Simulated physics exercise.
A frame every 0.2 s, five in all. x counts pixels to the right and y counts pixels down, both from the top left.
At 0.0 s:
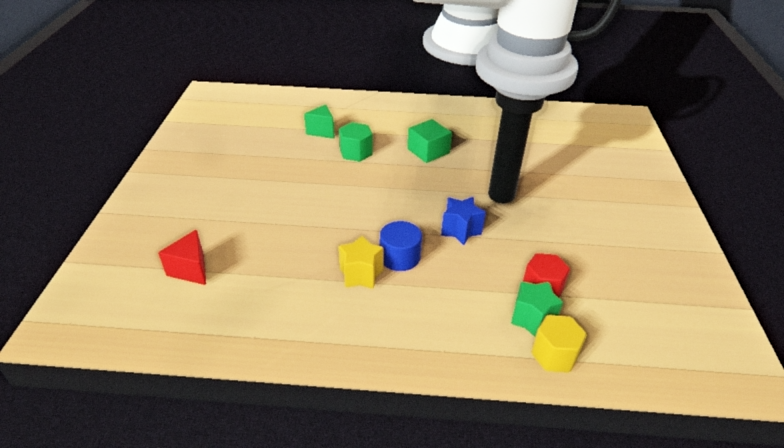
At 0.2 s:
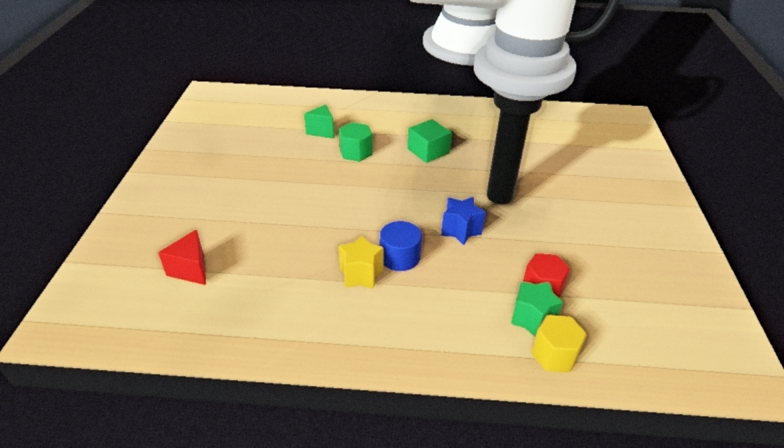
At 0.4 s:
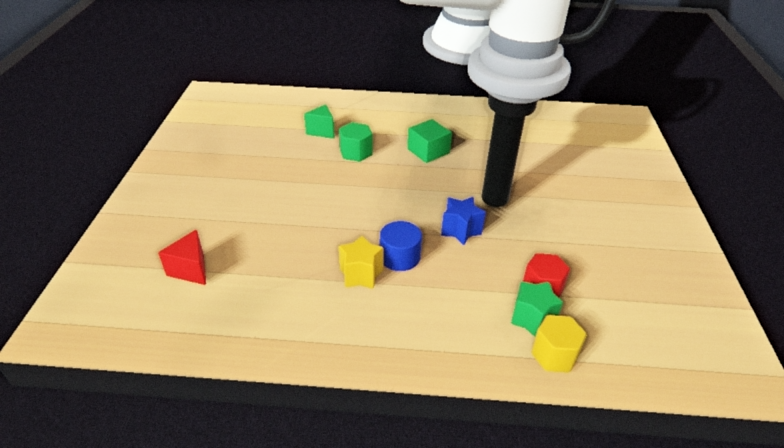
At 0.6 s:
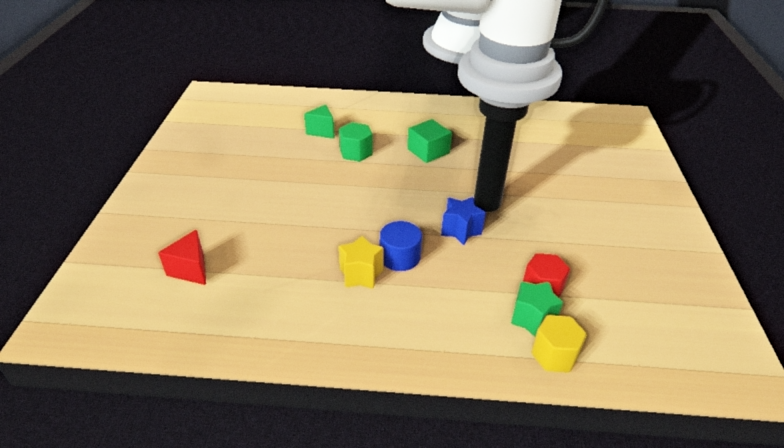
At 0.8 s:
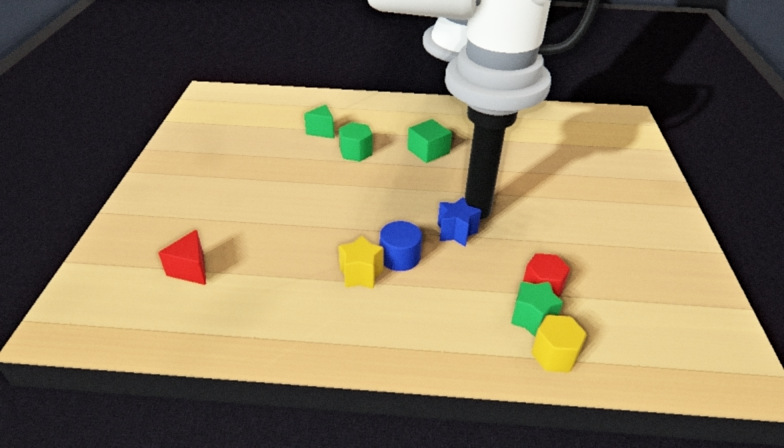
A robot arm with a black post moved slowly left across a wooden board scattered with coloured blocks, reached the blue star and nudged it slightly left, while the other blocks stayed still.
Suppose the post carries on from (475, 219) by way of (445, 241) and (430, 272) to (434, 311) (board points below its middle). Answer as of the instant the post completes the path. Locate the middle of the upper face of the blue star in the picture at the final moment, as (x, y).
Roughly at (400, 272).
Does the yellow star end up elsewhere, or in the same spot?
The yellow star changes place.
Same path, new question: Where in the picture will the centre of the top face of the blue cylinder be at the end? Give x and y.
The middle of its upper face will lie at (365, 254).
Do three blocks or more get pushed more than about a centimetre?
The answer is yes.
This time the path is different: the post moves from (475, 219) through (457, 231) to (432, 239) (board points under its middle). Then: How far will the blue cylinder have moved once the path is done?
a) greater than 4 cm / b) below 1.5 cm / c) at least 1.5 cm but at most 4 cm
I'll go with c - at least 1.5 cm but at most 4 cm.
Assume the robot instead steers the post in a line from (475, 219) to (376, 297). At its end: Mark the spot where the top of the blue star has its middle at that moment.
I'd guess (343, 282).
The first path, step by step. One third of the way, post (446, 234); yellow star (357, 252); blue cylinder (393, 237); blue star (429, 233).
Two thirds of the way, post (431, 265); yellow star (328, 262), turned 35° clockwise; blue cylinder (366, 253); blue star (404, 258).
At the end, post (435, 303); yellow star (326, 262), turned 35° clockwise; blue cylinder (365, 254); blue star (400, 272), turned 45° clockwise; green star unmoved.
